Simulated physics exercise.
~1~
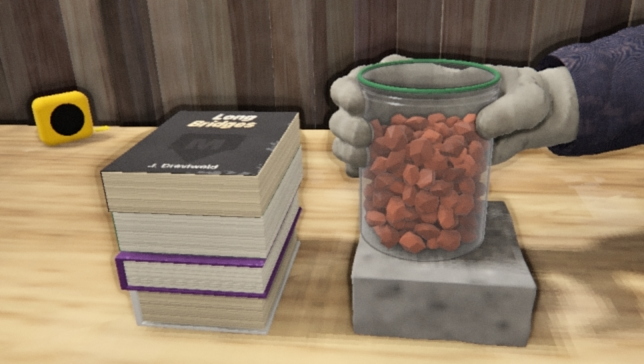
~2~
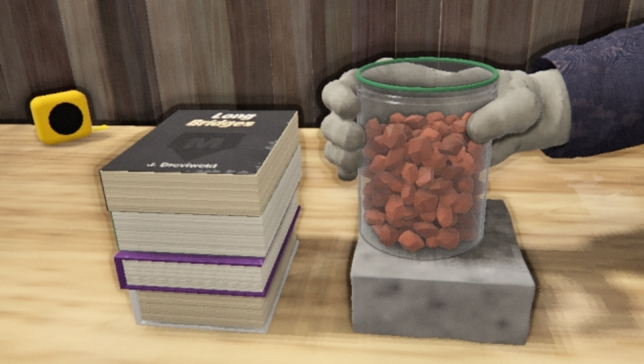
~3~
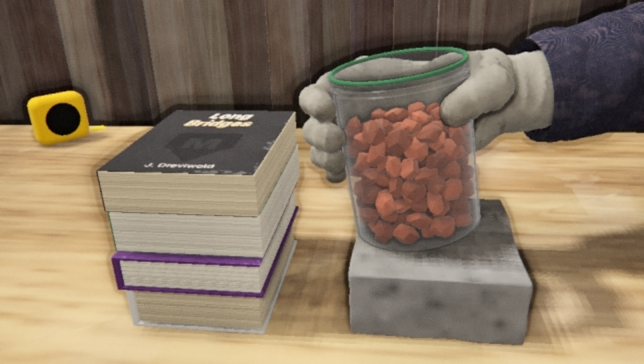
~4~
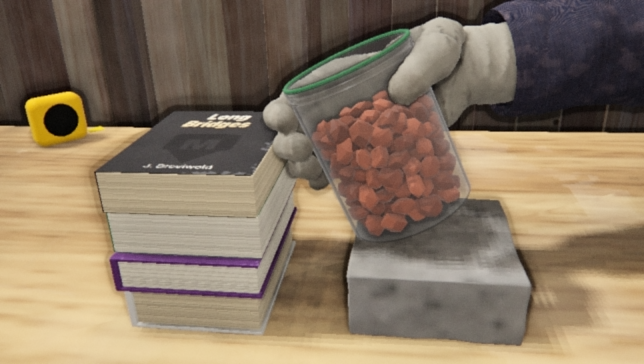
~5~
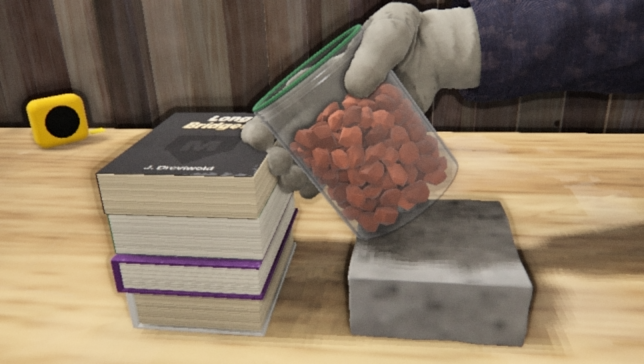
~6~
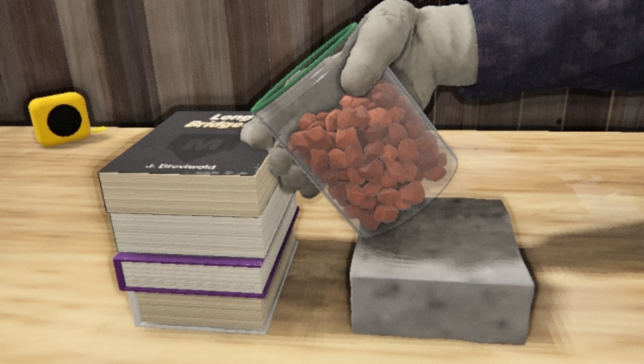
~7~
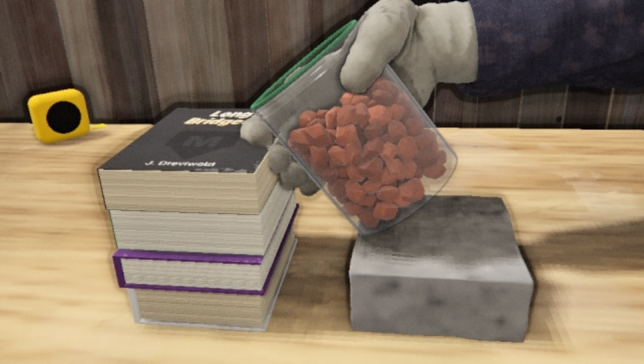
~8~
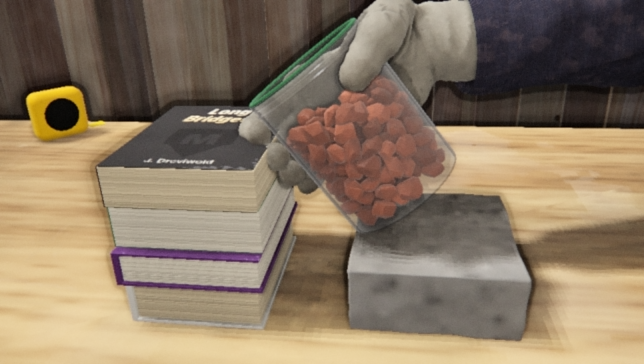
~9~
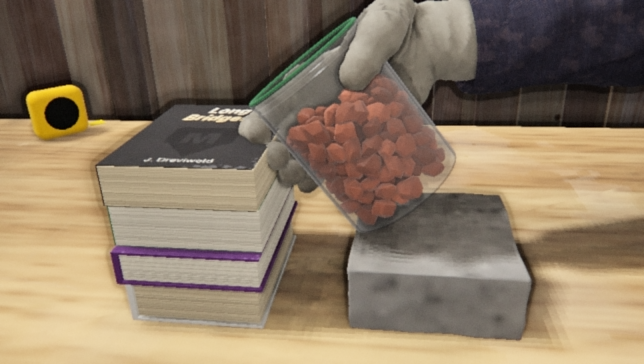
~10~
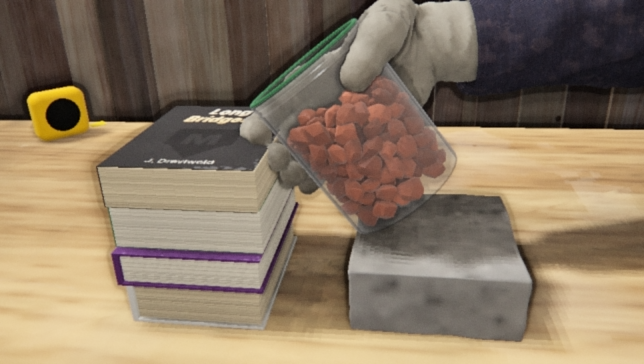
A jar of red chunks is tilted left by a gloved hand until it leans against stacked books.
